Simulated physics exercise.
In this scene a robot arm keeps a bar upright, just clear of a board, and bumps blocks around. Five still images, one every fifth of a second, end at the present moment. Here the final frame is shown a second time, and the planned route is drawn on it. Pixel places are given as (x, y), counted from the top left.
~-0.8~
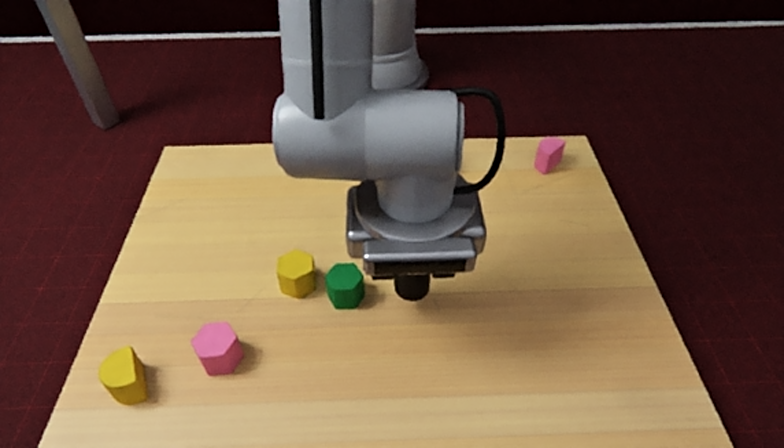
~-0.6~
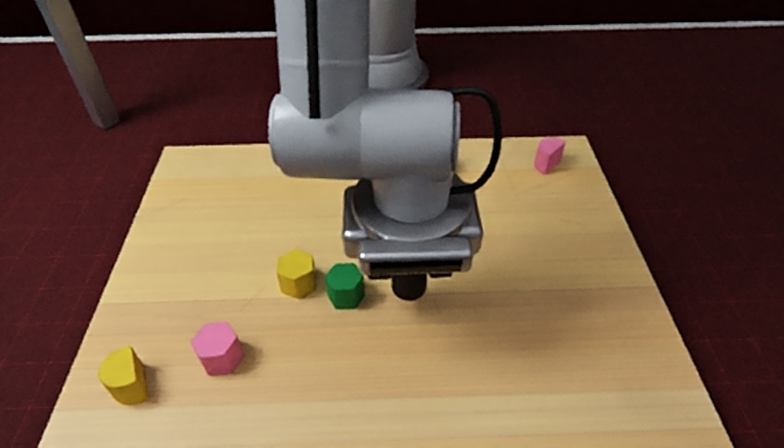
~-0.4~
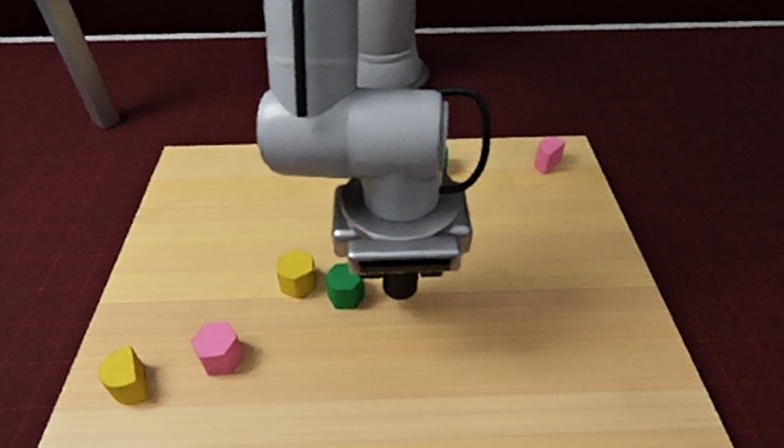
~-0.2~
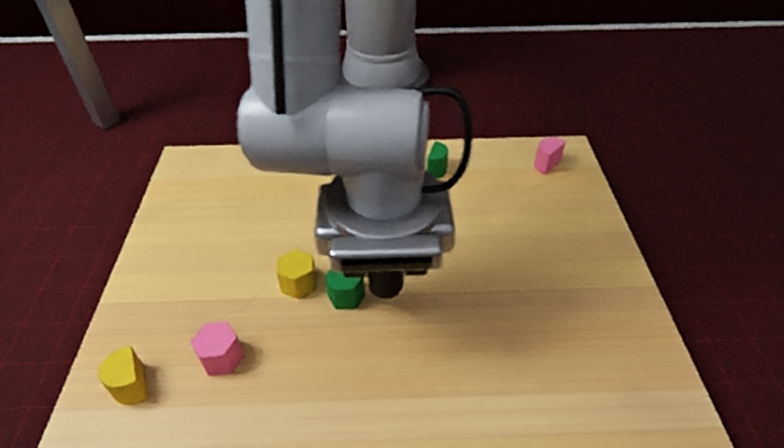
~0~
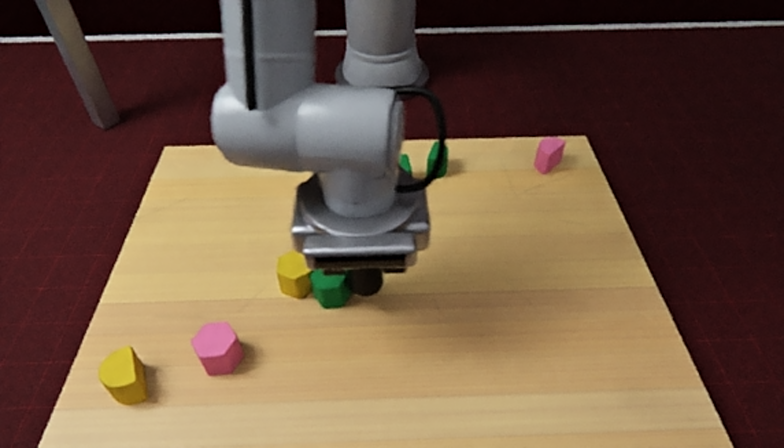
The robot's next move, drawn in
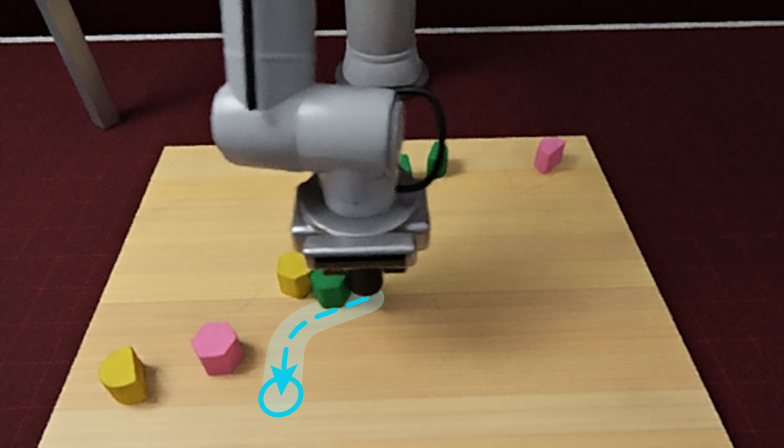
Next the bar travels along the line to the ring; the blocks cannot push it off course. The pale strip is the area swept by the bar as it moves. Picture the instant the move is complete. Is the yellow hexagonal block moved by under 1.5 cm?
I expect not.
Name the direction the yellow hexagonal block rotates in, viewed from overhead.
From the top: Clockwise.
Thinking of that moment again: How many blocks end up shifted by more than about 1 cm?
The answer is two blocks.
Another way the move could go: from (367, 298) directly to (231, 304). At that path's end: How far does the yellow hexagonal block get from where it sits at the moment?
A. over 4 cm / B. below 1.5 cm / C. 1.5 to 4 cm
Answer: A.
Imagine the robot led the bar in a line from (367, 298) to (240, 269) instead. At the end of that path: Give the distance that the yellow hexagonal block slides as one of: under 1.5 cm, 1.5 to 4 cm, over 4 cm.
The answer here is over 4 cm.
Drawn move, from (367, 298) via (321, 315) and (287, 347), ending at (281, 396).
The first path, step by step. One third of the way, bar (317, 302); yellow hexagonal block (269, 261), turned 60° clockwise; green hexagonal block (281, 287).
Two thirds of the way, bar (283, 334); yellow hexagonal block (266, 261), turned 75° clockwise; green hexagonal block (265, 291), turned 45° clockwise.
At the end, bar (277, 383); pink hexagonal block still; yellow hexagonal block (266, 261), turned 75° clockwise; green hexagonal block (265, 291), turned 45° clockwise.
